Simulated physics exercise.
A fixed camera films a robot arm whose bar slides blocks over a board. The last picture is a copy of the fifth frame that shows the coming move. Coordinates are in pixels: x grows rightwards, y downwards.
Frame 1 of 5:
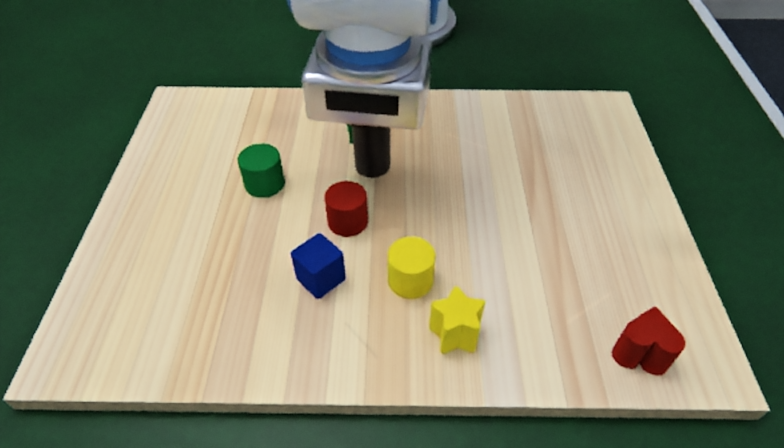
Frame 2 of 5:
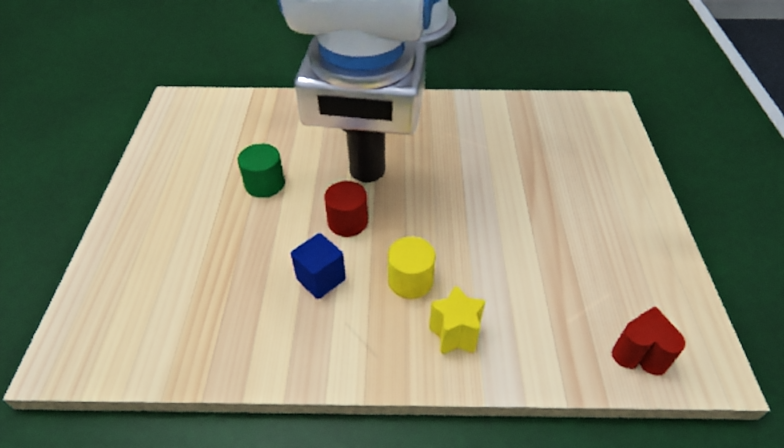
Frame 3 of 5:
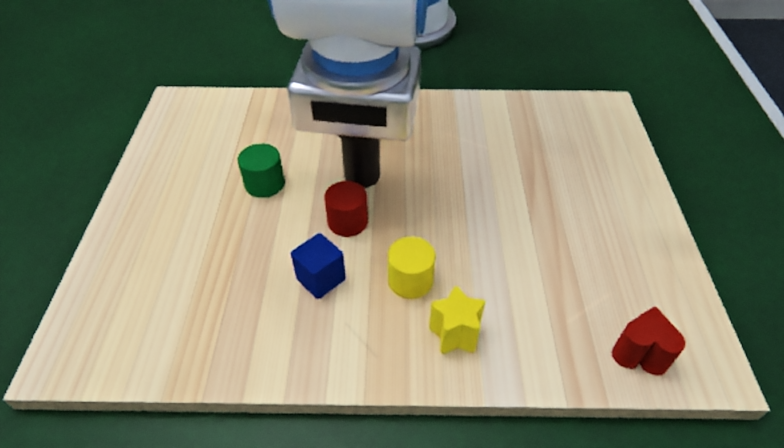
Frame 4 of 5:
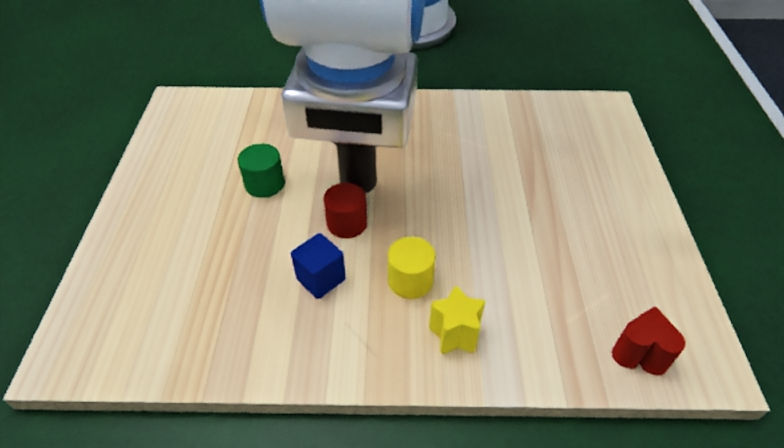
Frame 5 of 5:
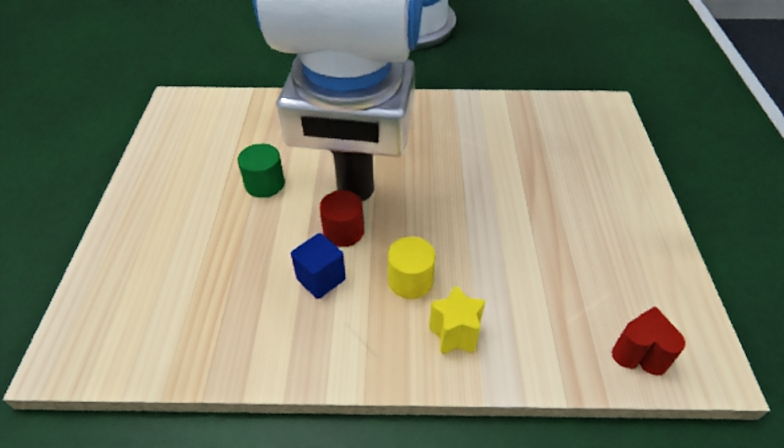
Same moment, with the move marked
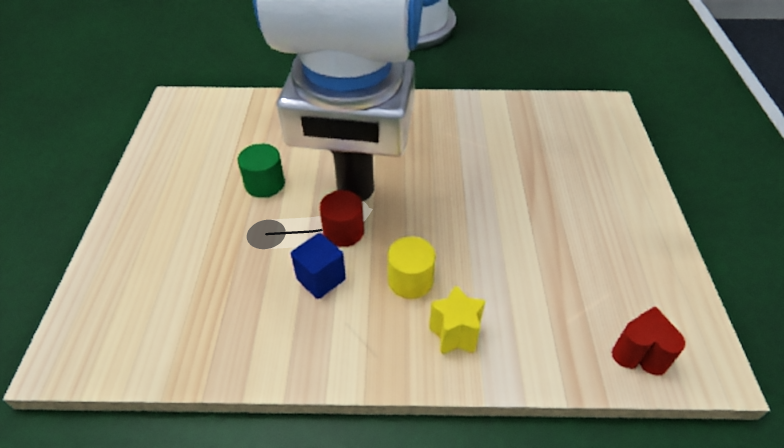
To begin with, a robot arm holds a dark bar upright behind a red cylinder on a wooden board scattered with green, blue, yellow and red blocks. The arm moves slowly toward the viewer and slightly left, then nudges the red cylinder a little forward, toward the blue block.
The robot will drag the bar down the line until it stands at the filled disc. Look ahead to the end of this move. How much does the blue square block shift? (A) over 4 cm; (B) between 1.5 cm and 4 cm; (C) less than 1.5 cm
B (between 1.5 cm and 4 cm)
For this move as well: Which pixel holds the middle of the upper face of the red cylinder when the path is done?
Around pixel (302, 237).
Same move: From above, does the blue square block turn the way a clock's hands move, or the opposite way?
Short answer: Counterclockwise.
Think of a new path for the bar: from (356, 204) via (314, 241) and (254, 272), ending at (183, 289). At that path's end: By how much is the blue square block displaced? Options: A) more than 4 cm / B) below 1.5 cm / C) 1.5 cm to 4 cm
The answer is A.
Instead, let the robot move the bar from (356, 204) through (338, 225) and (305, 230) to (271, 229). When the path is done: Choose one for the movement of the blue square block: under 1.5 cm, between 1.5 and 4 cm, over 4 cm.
It is going to finish 1.5 to 4 cm from where it is now.
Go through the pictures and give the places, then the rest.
In the first picture, bar tip at (373, 166); block tops, green cylinder at (259, 156); blue square block at (317, 252); red cylinder at (345, 195).
In the second picture, bar at (367, 170); blocks unchanged.
In the third picture, bar at (362, 176); blocks unchanged.
In the fourth picture, bar at (358, 182); red cylinder at (345, 197).
In the fifth picture, bar at (356, 190); green cylinder at (259, 156); blue square block at (317, 252); red cylinder at (341, 205).
Path on the board, from (356, 204) through (336, 225) and (302, 232) to (266, 234).
On the path given first. One third of the way, bar at (334, 212); blue square block at (311, 266), turned 15° anticlockwise; red cylinder at (321, 229).
Two thirds of the way, bar at (299, 219); blue square block at (309, 275), turned 30° anticlockwise; red cylinder at (302, 237).
At the end, bar at (263, 221); green cylinder in place; blue square block at (309, 275), turned 30° anticlockwise; red cylinder at (302, 237).
